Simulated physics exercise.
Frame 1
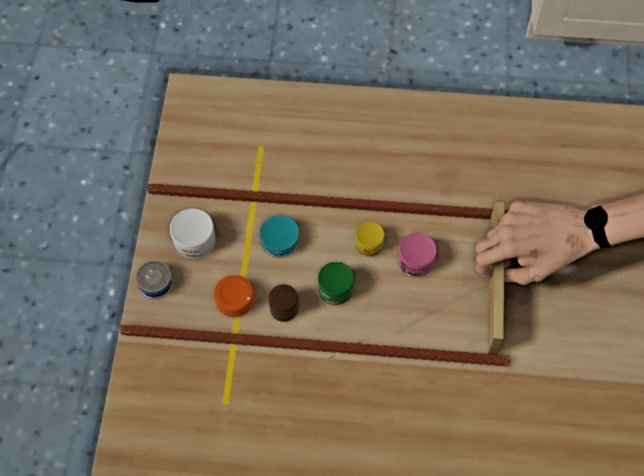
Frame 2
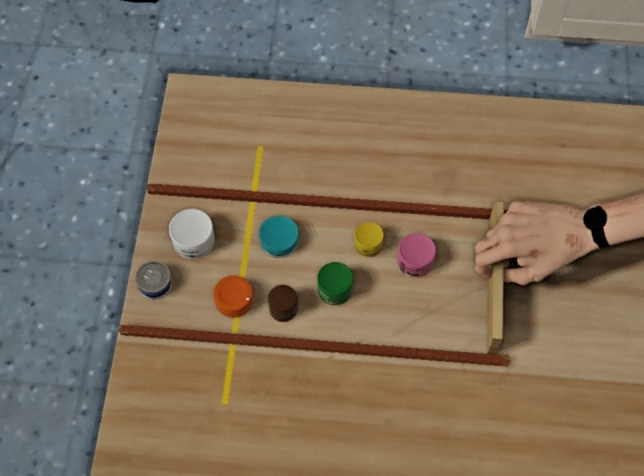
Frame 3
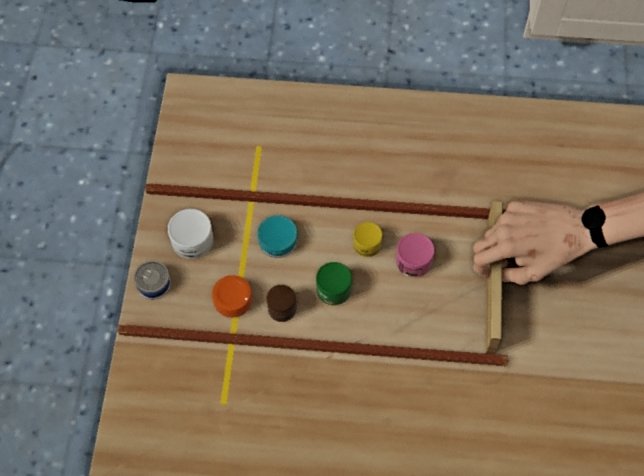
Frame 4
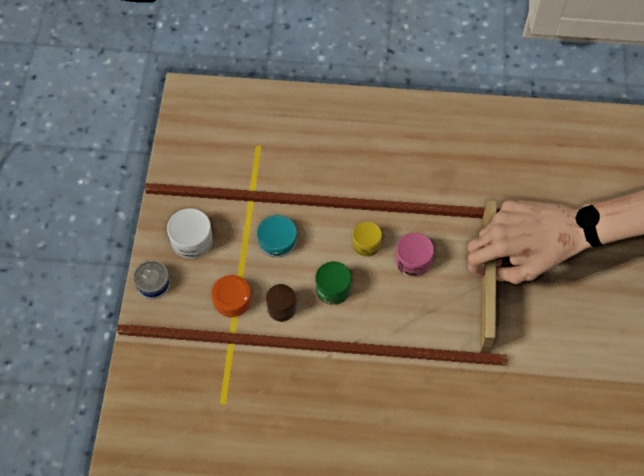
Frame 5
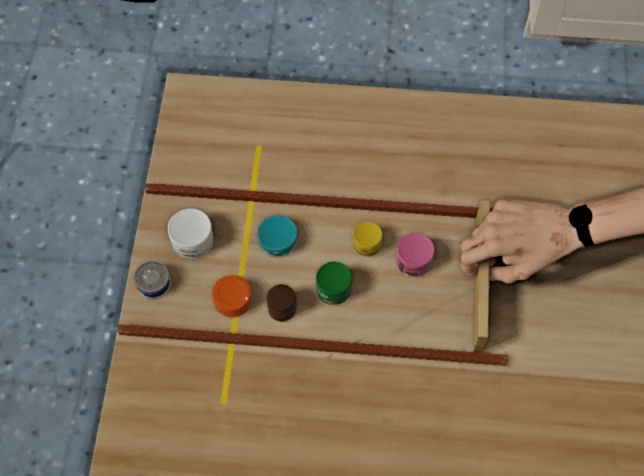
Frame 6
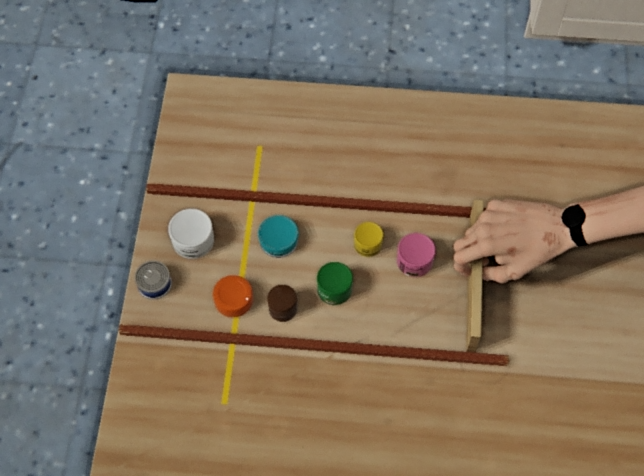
A hand wearing a black band slid a wooden board slightly left between two reddish-brown rails on a table, while the colourful little pots and lids ahead of it stayed where they were.
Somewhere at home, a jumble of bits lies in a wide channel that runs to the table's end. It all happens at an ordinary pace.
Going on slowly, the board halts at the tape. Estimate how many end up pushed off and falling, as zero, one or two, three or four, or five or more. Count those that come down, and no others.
Ha, every last one stays up there.
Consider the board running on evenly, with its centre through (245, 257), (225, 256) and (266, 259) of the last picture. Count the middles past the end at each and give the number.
Result per place: 0; 0; 0.
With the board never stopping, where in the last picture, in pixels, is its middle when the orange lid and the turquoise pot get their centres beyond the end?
Middle: Roughly (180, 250); roughly (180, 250).
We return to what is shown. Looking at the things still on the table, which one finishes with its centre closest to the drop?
Answer: The blue pot.
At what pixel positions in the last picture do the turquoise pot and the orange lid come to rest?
The first comes to rest at (204, 213), and the second at (193, 294).
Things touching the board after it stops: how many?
The number is 4.
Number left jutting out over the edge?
The number is 0.
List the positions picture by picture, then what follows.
In the first frame, blue pot (155, 280); white tub (193, 234); orange lid (234, 296); board (496, 277); tape (245, 267).
In the second frame, white tub (192, 234); brown lid (283, 303).
In the third frame, orange lid (232, 296); green tub (334, 284).
In the fourth frame, blue pot (152, 280); turquoise pot (277, 236).
In the fifth frame, white tub (191, 234); pink tub (415, 255).
In the sixth frame, blue pot (153, 280); white tub (192, 234); orange lid (233, 296); board (475, 275); tape (243, 267).
Soon after, none off yet; blue pot at rest near (153, 280); white tub at rest near (192, 234); orange lid at rest near (233, 296).
In the end, the number that fall off is zero.
